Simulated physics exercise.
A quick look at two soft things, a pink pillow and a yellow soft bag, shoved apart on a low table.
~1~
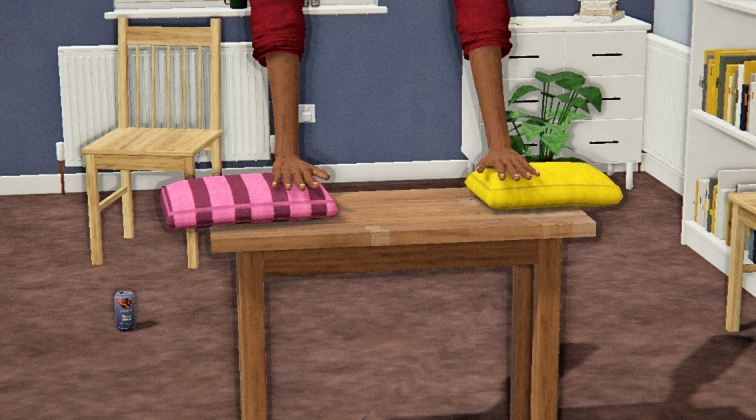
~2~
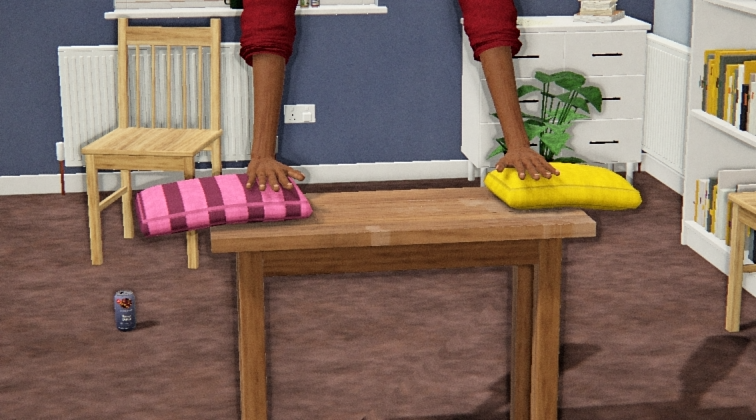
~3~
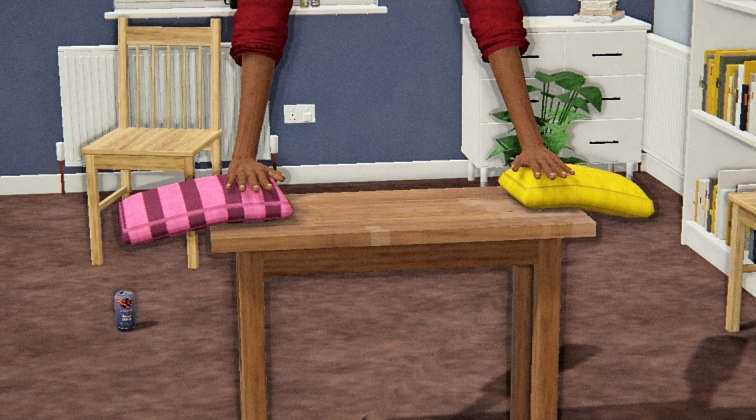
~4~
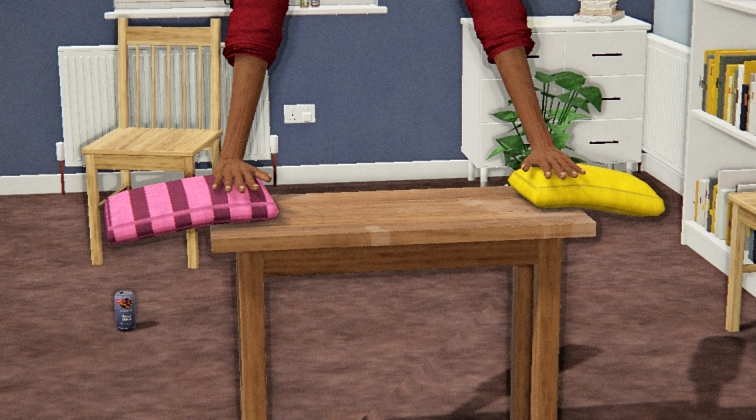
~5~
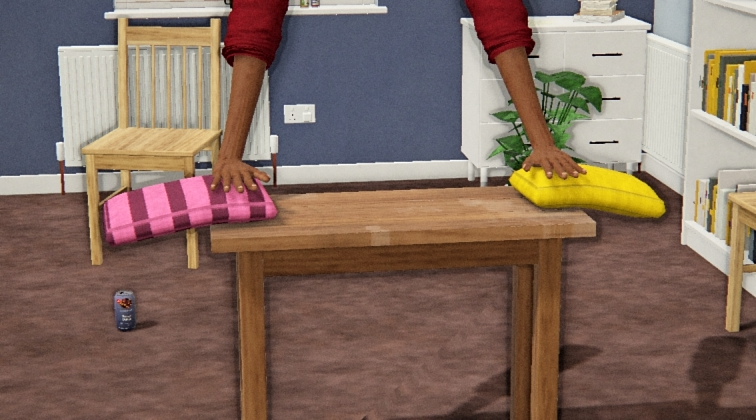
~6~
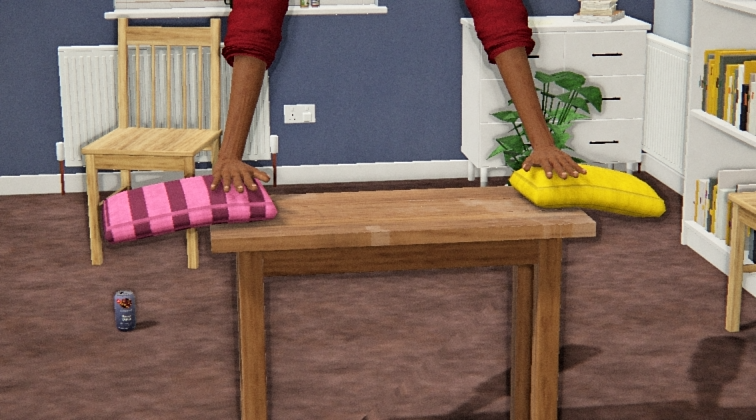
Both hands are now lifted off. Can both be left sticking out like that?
In the end the pink pillow goes down and the yellow soft bag slumps off the end.
Then, 0.40 s later than the last view, pillow falling near (189, 261); soft bag falling near (599, 261).
Then, 0.74 s later than the last view, pillow on the floor; soft bag on the floor.
Finally, pillow on the floor; soft bag on the floor. The pink pillow slumps off the end and the yellow soft bag tips over and falls.
